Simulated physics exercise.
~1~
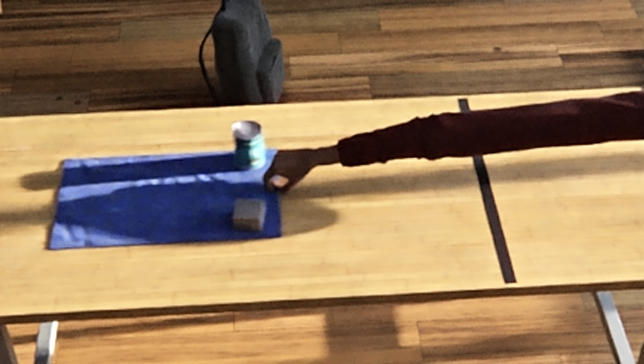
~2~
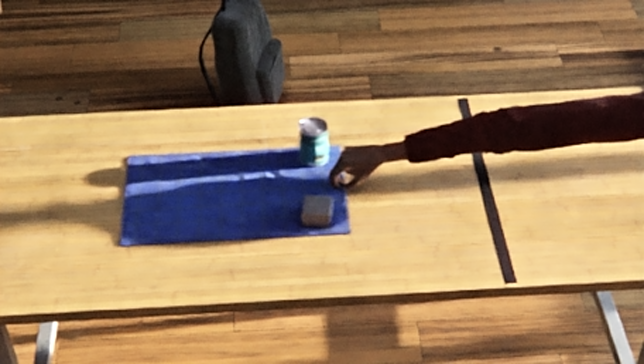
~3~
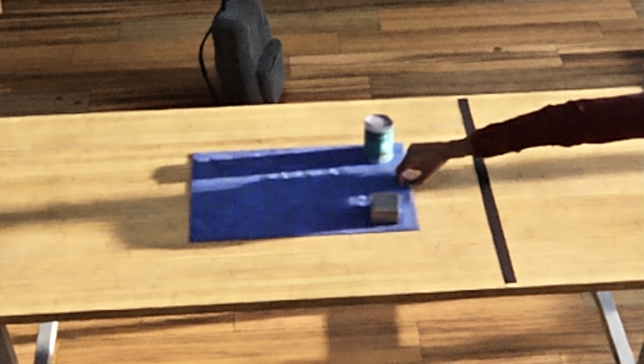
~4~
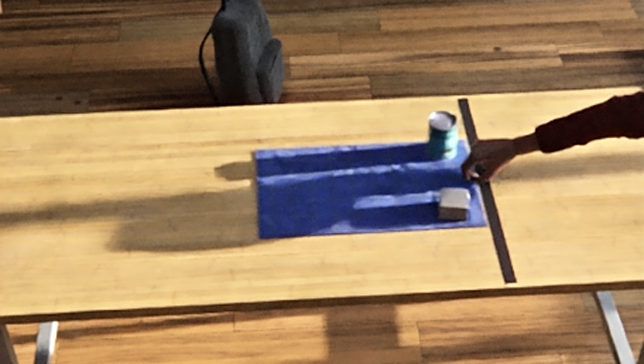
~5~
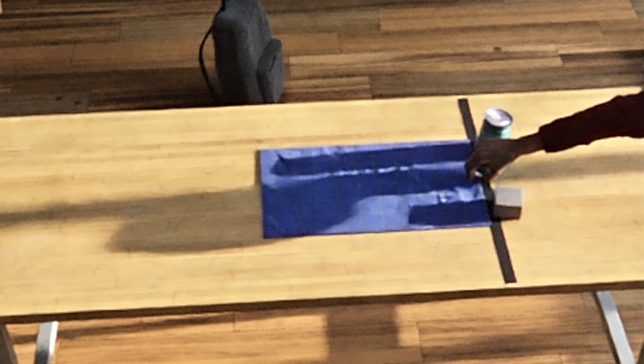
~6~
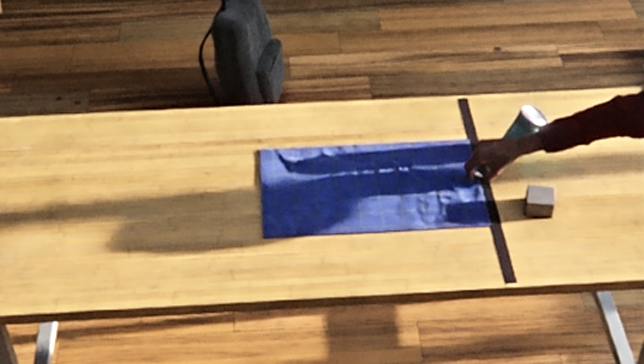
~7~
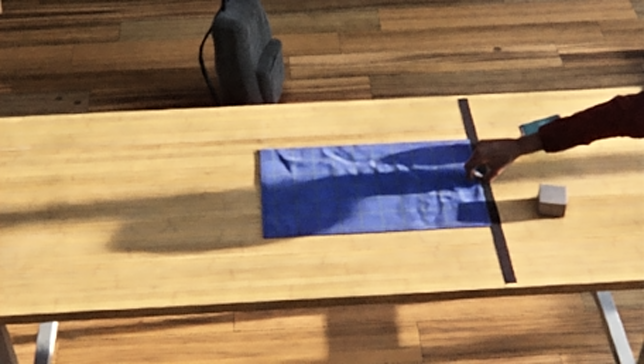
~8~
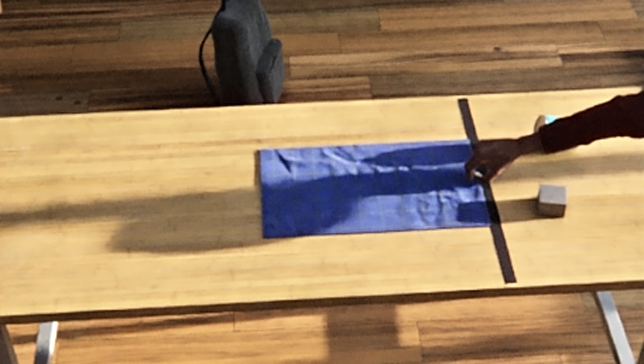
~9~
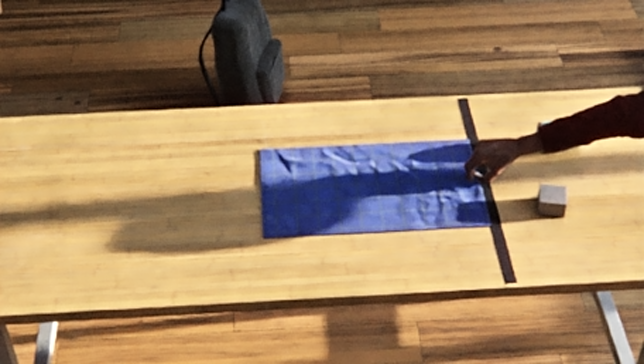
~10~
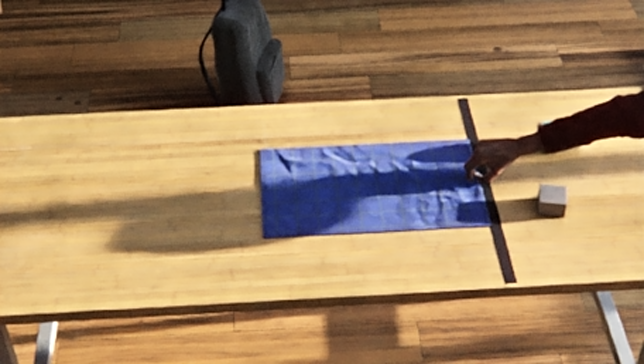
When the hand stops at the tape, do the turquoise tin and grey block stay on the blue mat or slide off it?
Both leave the mat past its front edge. The turquoise tin tips over onto its side, and the grey block slides clear and comes to rest on the table beyond the tape.
